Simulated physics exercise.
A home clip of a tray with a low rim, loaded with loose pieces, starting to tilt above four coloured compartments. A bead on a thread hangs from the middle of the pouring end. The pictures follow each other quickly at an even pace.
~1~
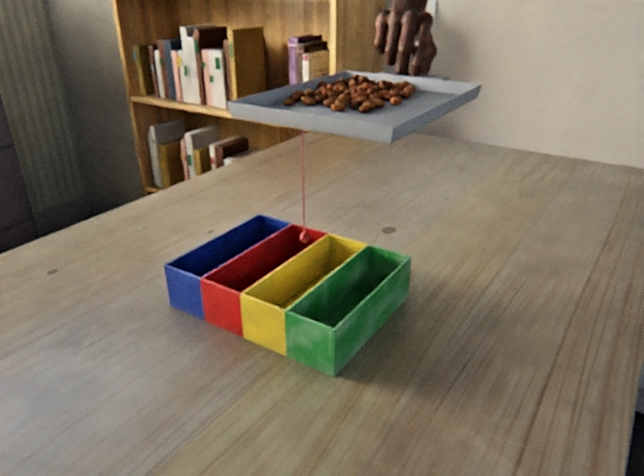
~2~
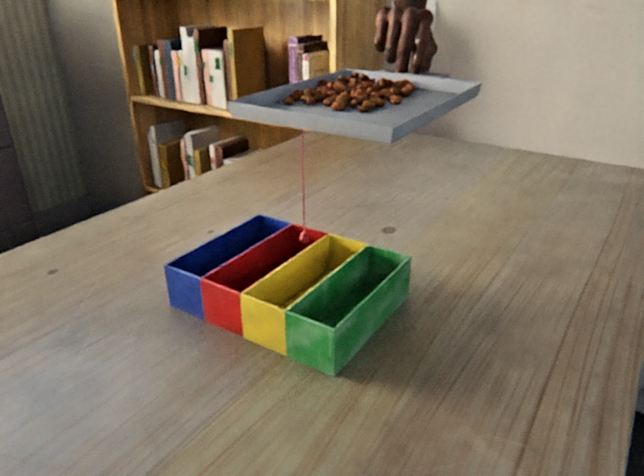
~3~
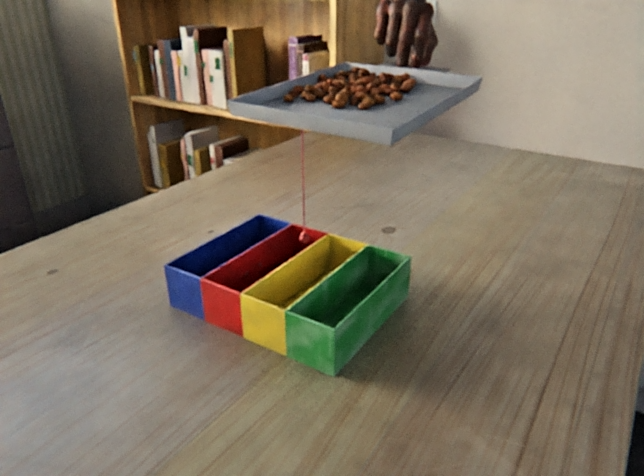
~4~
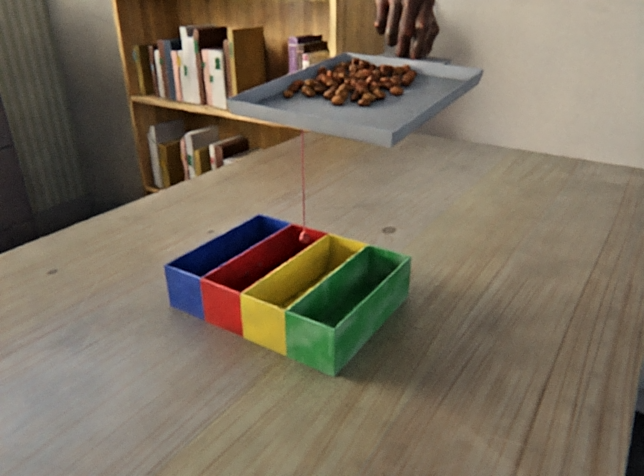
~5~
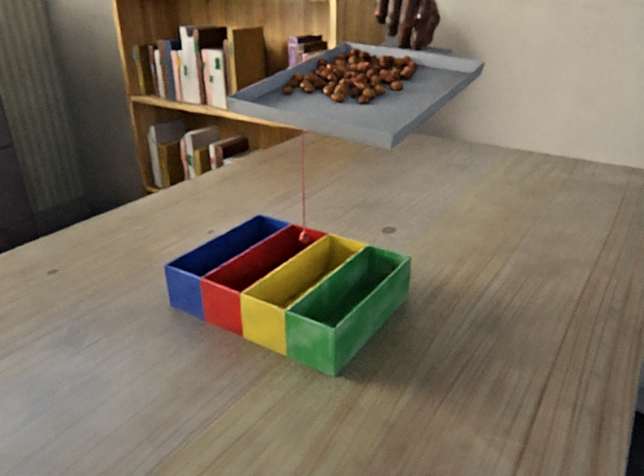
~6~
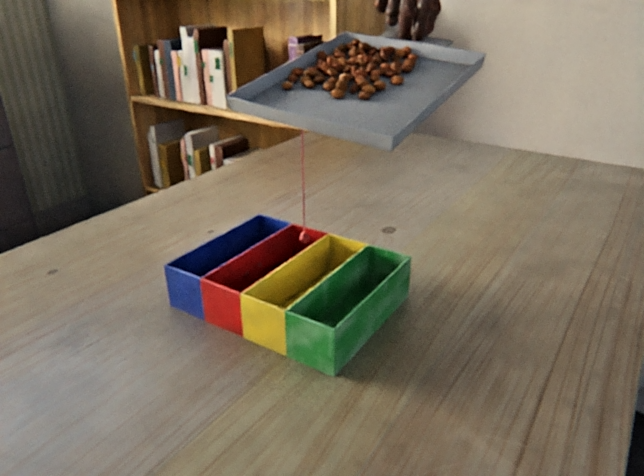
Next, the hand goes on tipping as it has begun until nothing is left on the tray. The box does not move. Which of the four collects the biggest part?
Most goes to the green cell.
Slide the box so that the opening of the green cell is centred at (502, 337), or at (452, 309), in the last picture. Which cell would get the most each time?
At the first place the cell in blue, at the second that red cell.
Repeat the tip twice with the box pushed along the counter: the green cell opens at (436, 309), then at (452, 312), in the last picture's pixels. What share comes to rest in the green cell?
First some 0, then 0 per cent.
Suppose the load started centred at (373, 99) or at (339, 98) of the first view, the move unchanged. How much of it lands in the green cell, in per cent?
In turn 70 and 60 in a hundred.
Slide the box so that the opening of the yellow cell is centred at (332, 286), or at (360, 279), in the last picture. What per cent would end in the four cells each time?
Roughly 100 per cent, and 100 per cent.
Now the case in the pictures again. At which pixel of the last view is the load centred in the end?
Roughly at (352, 316).
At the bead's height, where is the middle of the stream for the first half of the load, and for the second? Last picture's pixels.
At about (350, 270), then at (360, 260).
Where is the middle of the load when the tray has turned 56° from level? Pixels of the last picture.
Roughly at (352, 120).
Shortly afterwards, tray tipped steeply; the bulk on the tray; only a few in the green cell; only a few in the yellow cell; a little falling or outside the box.
Next, tray tipped right over; near a third on the tray; near a quarter in the green cell; a little in the yellow cell; only a few in the red cell; near a quarter falling or outside the box.
Some moments later, tray tipped past a quarter turn; near half in the green cell; near a quarter in the yellow cell; only a few in the red cell; near a quarter falling or outside the box.
In the end, tray tipped past a quarter turn; near half in the green cell; near a quarter in the yellow cell; only a few in the red cell; none at all in the blue cell; near a quarter outside the box.
